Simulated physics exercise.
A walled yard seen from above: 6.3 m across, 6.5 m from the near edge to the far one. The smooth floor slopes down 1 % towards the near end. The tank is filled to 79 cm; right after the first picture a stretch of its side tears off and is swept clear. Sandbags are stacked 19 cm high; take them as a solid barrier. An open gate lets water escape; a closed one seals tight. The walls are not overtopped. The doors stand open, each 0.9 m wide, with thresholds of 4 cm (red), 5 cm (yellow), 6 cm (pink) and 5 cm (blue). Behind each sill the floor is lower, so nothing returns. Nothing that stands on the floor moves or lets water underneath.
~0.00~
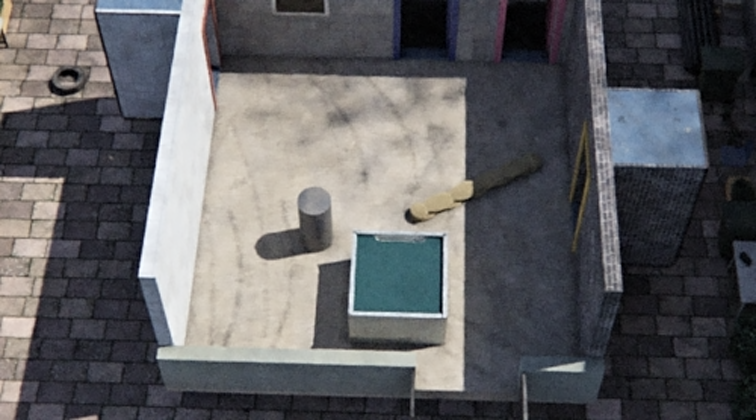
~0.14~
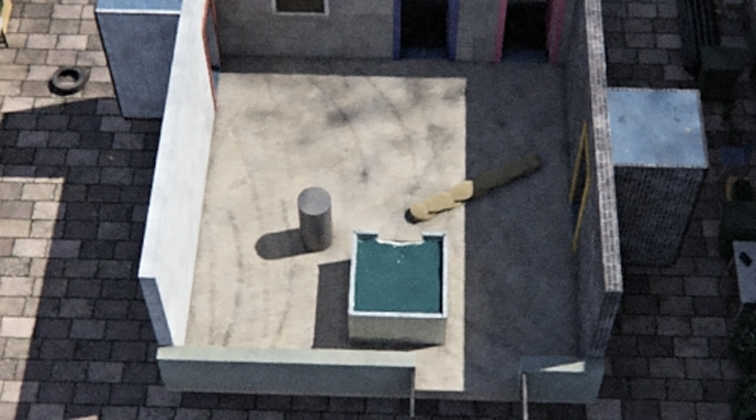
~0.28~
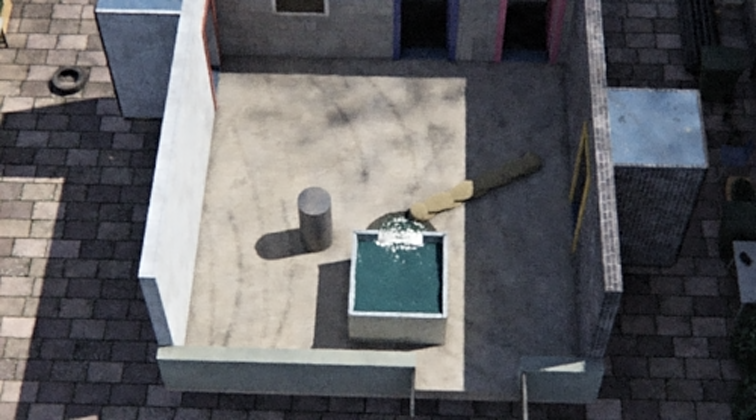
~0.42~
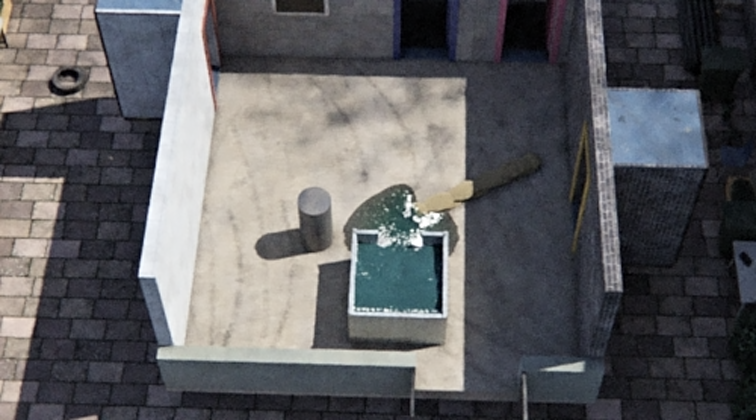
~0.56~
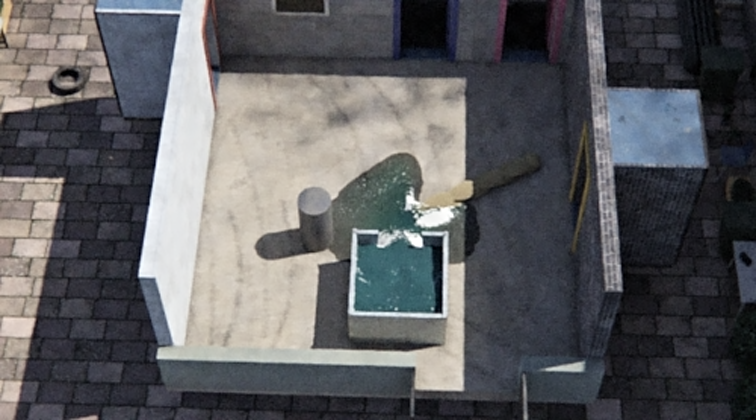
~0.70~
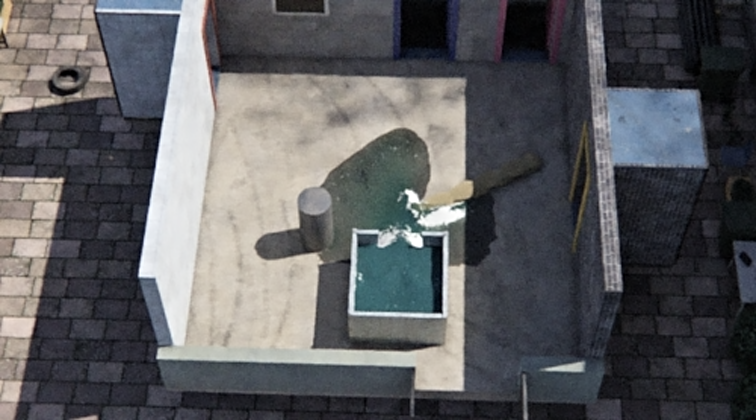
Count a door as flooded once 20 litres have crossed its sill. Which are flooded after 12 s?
Within that time: At the red door it goes over the limit; at the yellow door it passes the limit; at the pink door it does not reach the limit; at the blue door it passes the limit.
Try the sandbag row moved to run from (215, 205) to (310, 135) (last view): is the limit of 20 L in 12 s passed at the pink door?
Against that limit: Pink past it.
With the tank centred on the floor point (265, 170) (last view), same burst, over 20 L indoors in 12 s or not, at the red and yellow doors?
Then: Red above, yellow below.
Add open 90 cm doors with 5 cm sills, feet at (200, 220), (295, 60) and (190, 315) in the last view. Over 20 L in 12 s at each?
In that order: Under, over, below.
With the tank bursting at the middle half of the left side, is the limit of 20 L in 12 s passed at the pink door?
Against that limit: Pink not over.
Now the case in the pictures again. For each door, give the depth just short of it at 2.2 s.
Depths in cm: Red 0, yellow 10, pink 0, blue 12.
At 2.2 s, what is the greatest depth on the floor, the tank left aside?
Roughly 28 cm.
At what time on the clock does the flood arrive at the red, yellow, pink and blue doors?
Arrival: Red 2.4 s, yellow 1.4 s, pink 2.8 s, blue 1.4 s.
After 1.4 s water covers 35 % of the floor and is deepest (38 cm) near (414, 221); red door not reached, yellow door not reached, pink door not reached, blue door 3 cm at the sill, 0 L in.
After 2.2 s water covers 50 % of the floor and is deepest (28 cm) near (414, 221); red door not reached, yellow door 10 cm at the sill, 26 L in, pink door not reached, blue door 12 cm at the sill, 9 L in.
After 3.5 s water covers 55 % of the floor and is deepest (20 cm) near (414, 221); red door 15 cm at the sill, 34 L in, yellow door 10 cm at the sill, 61 L in, pink door 7 cm at the sill, 0 L in, blue door 8 cm at the sill, 37 L in.
After 7.0 s water covers 75 % of the floor and is deepest (10 cm) near (414, 221); red door 7 cm at the sill, 116 L in, yellow door 5 cm at the sill, 82 L in, pink door 5 cm at the sill, 5 L in, blue door 3 cm at the sill, 44 L in.
After 12.0 s water covers 90 % of the floor and is deepest (8 cm) near (186, 338); red door 2 cm at the sill, 123 L in, yellow door 3 cm at the sill, 82 L in, pink door 3 cm at the sill, 5 L in, blue door 2 cm at the sill, 44 L in.
